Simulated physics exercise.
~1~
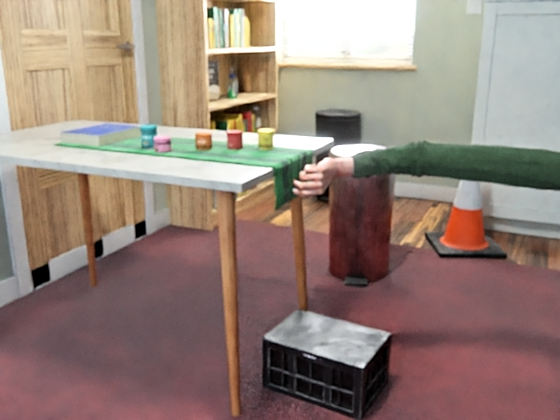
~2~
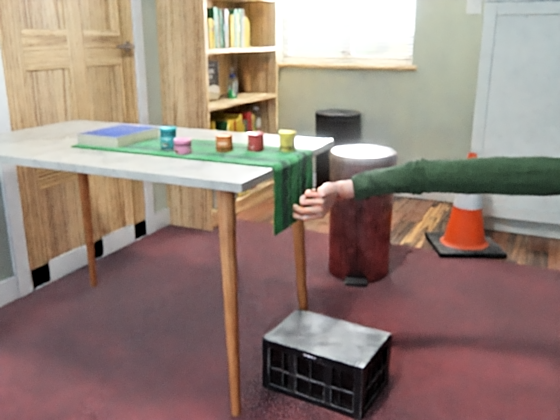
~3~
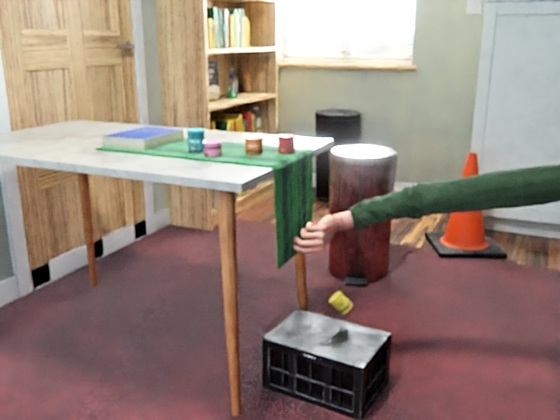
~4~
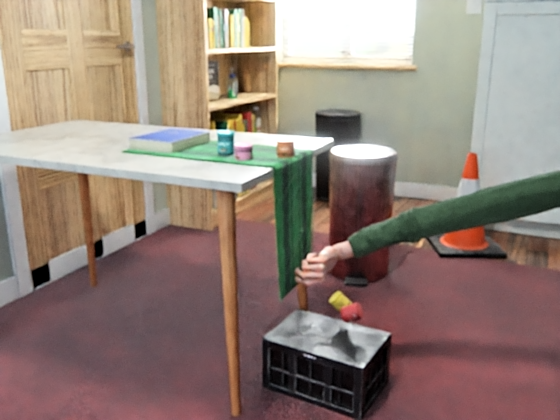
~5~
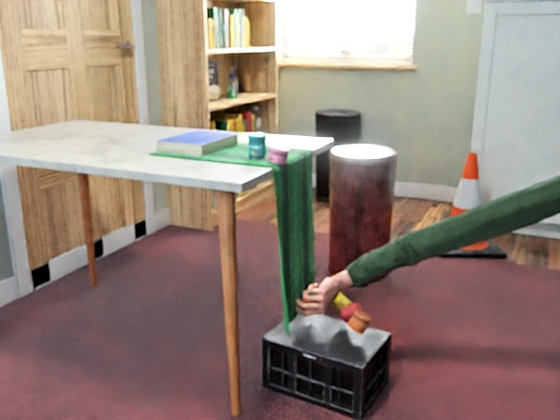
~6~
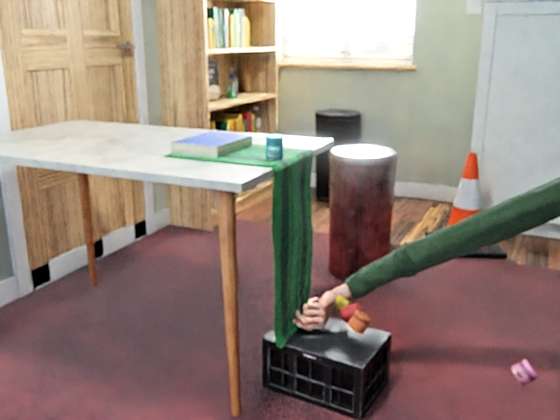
Room with table, hand drawing green scarf down to black crate, four small pots dropping off, turquoise can and book staying on top.
